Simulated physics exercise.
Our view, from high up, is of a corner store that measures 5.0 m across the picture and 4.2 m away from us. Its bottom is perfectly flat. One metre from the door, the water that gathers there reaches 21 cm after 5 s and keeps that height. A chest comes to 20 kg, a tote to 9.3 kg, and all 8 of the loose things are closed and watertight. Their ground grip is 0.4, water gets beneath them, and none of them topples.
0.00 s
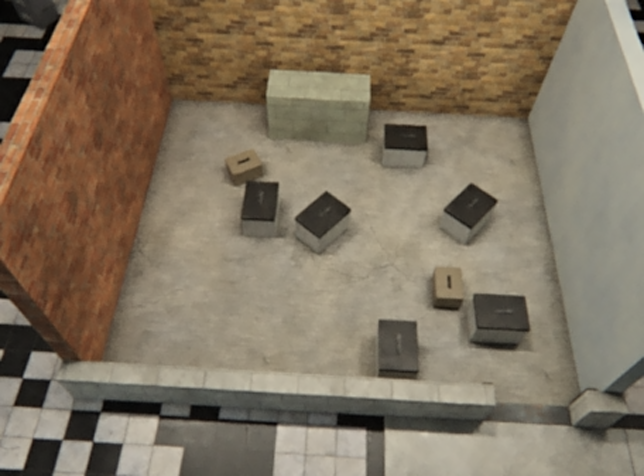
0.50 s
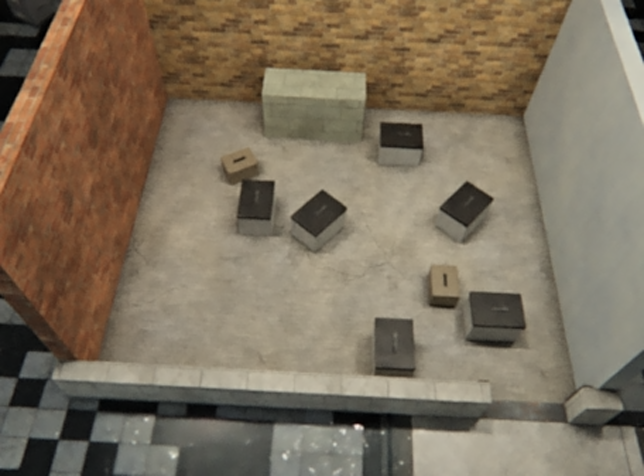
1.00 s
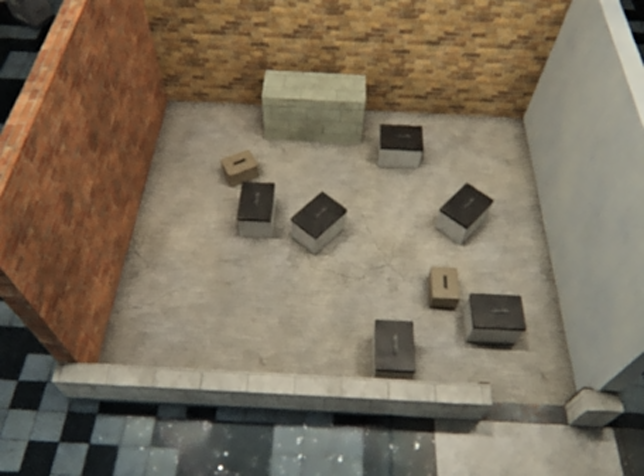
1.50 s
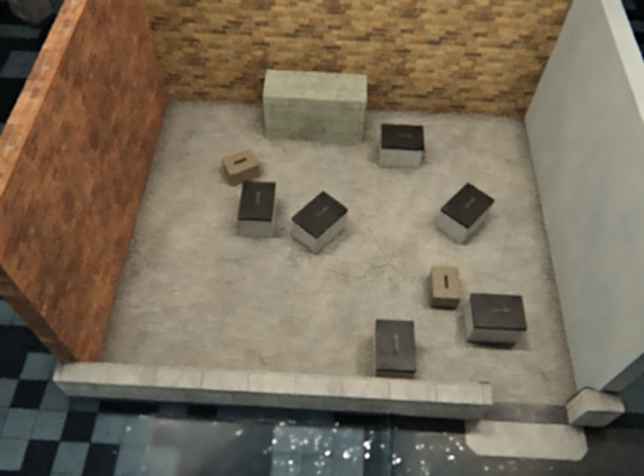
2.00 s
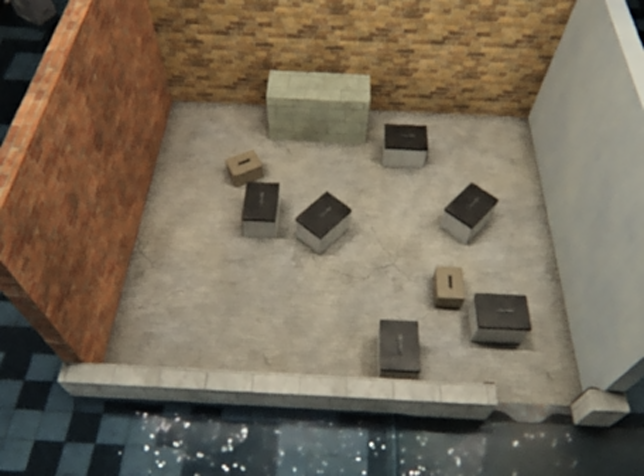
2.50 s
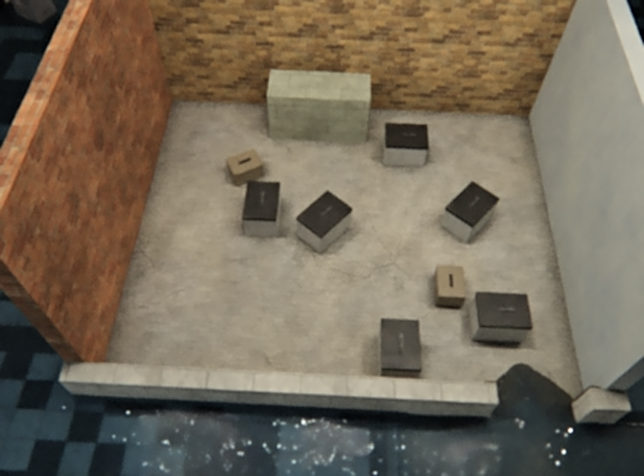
Dark, glinting water spread across the tiled ground outside the low front wall, then began to slip in through the gap at the right, while the boxes scattered on the bare floor stayed put.
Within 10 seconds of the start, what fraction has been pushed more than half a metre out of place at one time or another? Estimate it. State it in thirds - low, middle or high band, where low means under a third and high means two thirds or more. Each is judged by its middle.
Low band.
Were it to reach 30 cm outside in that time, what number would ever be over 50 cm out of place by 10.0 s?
In that case the number is 5.
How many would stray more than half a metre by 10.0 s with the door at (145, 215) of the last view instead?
You'd get 1 in that case.
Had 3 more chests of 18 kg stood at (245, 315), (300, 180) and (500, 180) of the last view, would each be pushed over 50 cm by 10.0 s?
The three, in order: Smaller shift, smaller shift, larger.
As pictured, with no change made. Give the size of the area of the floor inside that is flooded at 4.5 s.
At that time the wet patch spans about 3.0 m2.
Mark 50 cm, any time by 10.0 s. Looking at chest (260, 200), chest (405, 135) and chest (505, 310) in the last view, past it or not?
In that order: Below the mark, below the mark, above the mark.
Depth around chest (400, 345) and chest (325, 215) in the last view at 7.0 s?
I'd estimate 2 cm for the first and 2 cm for the second.
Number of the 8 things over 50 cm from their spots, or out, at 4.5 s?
Tally at that time: 0.
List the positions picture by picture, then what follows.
A chest at (260, 199), on the bottom; a chest at (398, 345) rests on the ground; water covers 0.0 m2; 0 of 8 have shifted, in the first picture.
A chest at (256, 198) rests on the ground; a chest at (395, 343), on the bottom; water covers 0.0 m2; 0 of 8 have shifted, in the second picture.
A chest at (256, 200), on the bottom; a chest at (395, 345), on the bottom; 0.0 m2 under water; 0 of 8 have shifted, in the third picture.
A chest at (257, 199), on the bottom; a chest at (396, 344) rests on the ground; water covers 0.0 m2; 0 of 8 have shifted, in the fourth picture.
A chest at (261, 200), on the bottom; a chest at (400, 345) rests on the ground; 0.0 m2 under water; 0 of 8 have shifted, in the fifth picture.
A chest at (262, 199) rests on the ground; a chest at (401, 343), on the bottom; 0.2 m2 under water; 0 of 8 have shifted, in the sixth picture.
After 3.5 s 0 of 8 are over 50 cm from their spots; 0 afloat.
After 4.5 s 0 of 8 are over 50 cm from their spots; 0 afloat.
After 7.0 s 2 of 8 are over 50 cm from their spots; 0 afloat.
After 10.0 s 2 of 8 are over 50 cm from their spots, and 2 have been at some point; 0 afloat.
